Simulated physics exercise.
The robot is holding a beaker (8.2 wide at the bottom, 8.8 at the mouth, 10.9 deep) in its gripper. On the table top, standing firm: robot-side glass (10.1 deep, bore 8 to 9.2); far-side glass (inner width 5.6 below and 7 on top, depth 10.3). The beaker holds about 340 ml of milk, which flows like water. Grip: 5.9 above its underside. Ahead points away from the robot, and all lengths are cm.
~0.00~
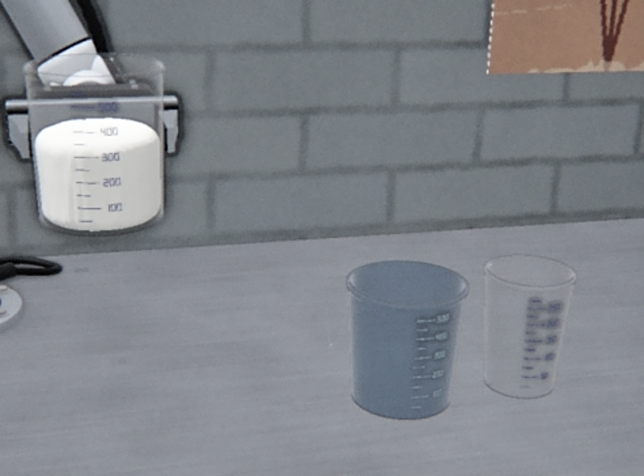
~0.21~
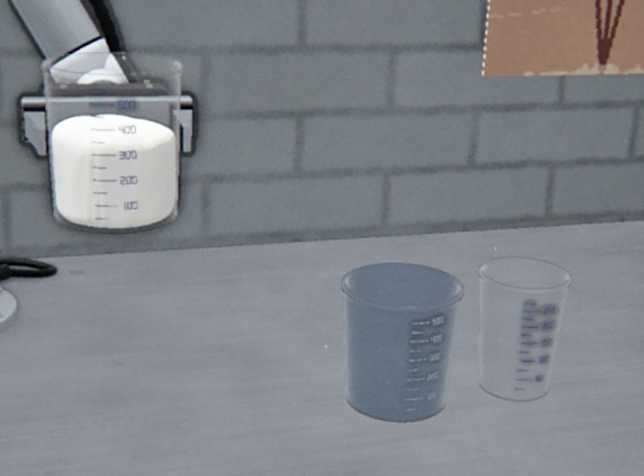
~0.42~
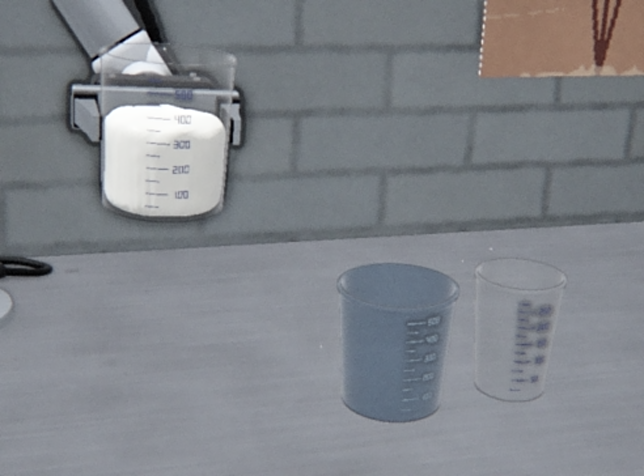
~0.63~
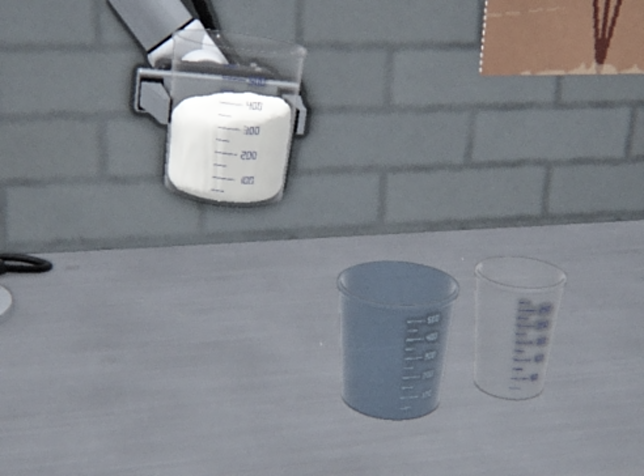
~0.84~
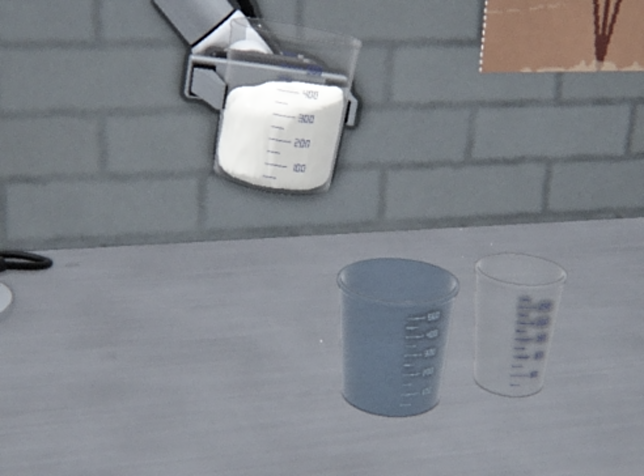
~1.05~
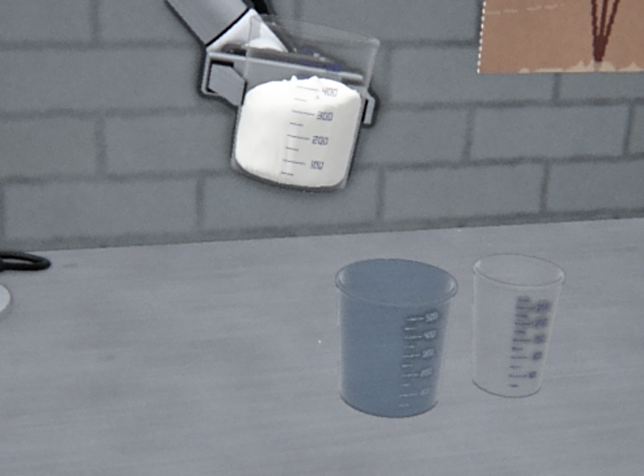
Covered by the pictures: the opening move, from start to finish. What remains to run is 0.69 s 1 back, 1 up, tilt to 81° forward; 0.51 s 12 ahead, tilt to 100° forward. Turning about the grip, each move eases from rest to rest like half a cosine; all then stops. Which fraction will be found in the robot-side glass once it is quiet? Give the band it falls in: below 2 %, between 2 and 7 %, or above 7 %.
The share falls above 7 %.
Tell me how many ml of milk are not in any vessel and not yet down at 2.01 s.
Estimate: About 50 ml.
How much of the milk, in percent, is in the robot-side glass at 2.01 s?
It works out to roughly 20 percent.
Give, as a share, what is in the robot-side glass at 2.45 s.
Some 20 per cent.
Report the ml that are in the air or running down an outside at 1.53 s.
0 ml.
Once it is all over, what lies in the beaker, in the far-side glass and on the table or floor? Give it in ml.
Roughly 0 ml, 40 ml and 240 ml.
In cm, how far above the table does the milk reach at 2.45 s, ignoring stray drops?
Height: Roughly 22 cm.
After 1.53 s, tilted 66° forward, liquid up to 28 above the table; 345 ml in the beaker.
After 2.01 s, tilted 91° forward, liquid up to 26 above the table; 185 ml in the beaker, 65 ml in the robot-side glass, 40 ml on the table or floor, 5 ml in the far-side glass, 50 ml in the air or running down outside.
After 2.45 s, tilted 100° forward, liquid up to 22 above the table; 200 ml on the table or floor, 65 ml in the robot-side glass, 35 ml in the far-side glass, 5 ml in the beaker, 35 ml in the air or running down outside.
After 3.25 s, tilted 100° forward, liquid up to 2 above the table; 235 ml on the table or floor, 65 ml in the robot-side glass, 40 ml in the far-side glass.
In the end, 235 ml on the table or floor, 65 ml in the robot-side glass, 40 ml in the far-side glass. That is 19 % in the robot-side glass.
